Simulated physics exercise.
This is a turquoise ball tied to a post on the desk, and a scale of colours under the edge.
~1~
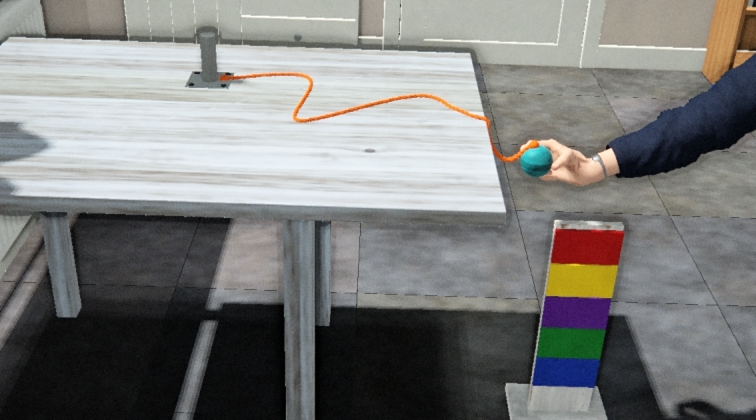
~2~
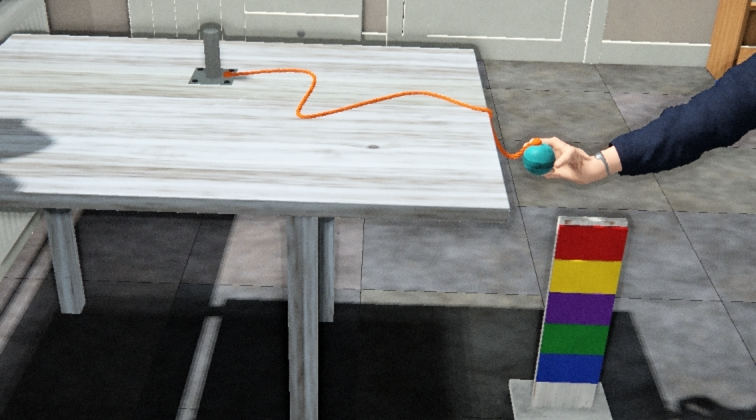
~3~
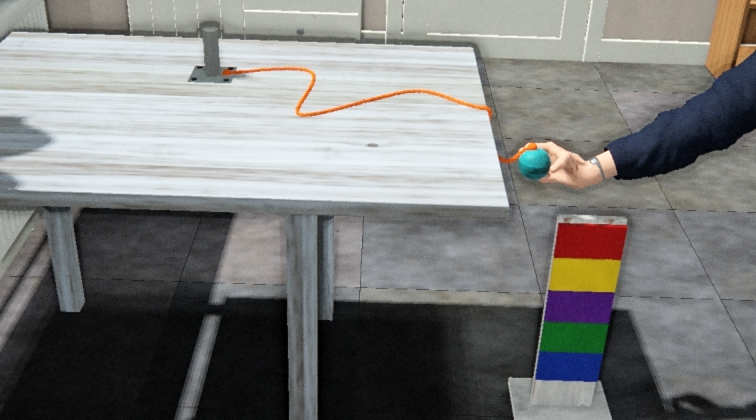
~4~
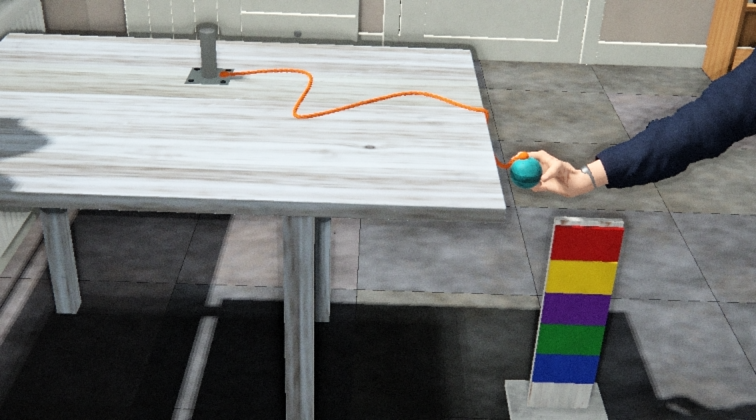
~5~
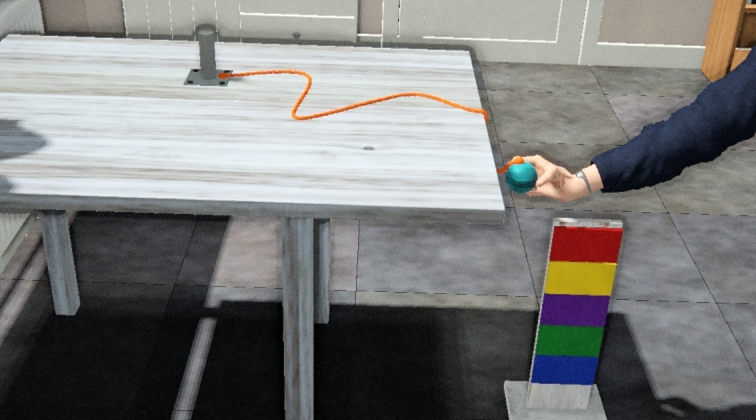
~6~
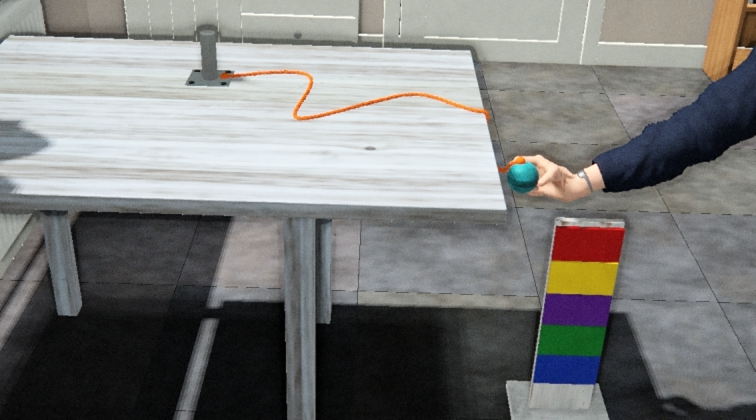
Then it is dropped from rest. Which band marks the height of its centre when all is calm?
Its middle rests at the green band.
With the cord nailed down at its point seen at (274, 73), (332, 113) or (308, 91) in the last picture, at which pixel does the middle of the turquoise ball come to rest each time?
Try by try, around (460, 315), (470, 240) and (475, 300).
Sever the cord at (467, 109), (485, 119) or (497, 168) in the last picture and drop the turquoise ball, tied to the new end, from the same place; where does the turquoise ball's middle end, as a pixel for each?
Try by try, around (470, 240), (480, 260) and (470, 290).
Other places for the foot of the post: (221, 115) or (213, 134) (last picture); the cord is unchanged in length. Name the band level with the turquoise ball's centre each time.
Try by try: Blue; blue.
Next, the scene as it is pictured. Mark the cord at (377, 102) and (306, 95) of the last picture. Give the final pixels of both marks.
About (484, 135), and the other about (358, 96).
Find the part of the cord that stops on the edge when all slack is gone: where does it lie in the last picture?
That spot is around (361, 105).
Soon after, ball near (499, 293); level with purple.
Then, ball near (440, 317); level with green.
Further on, ball near (481, 331); level with green.
At rest, ball near (460, 325); level with green. The green one.
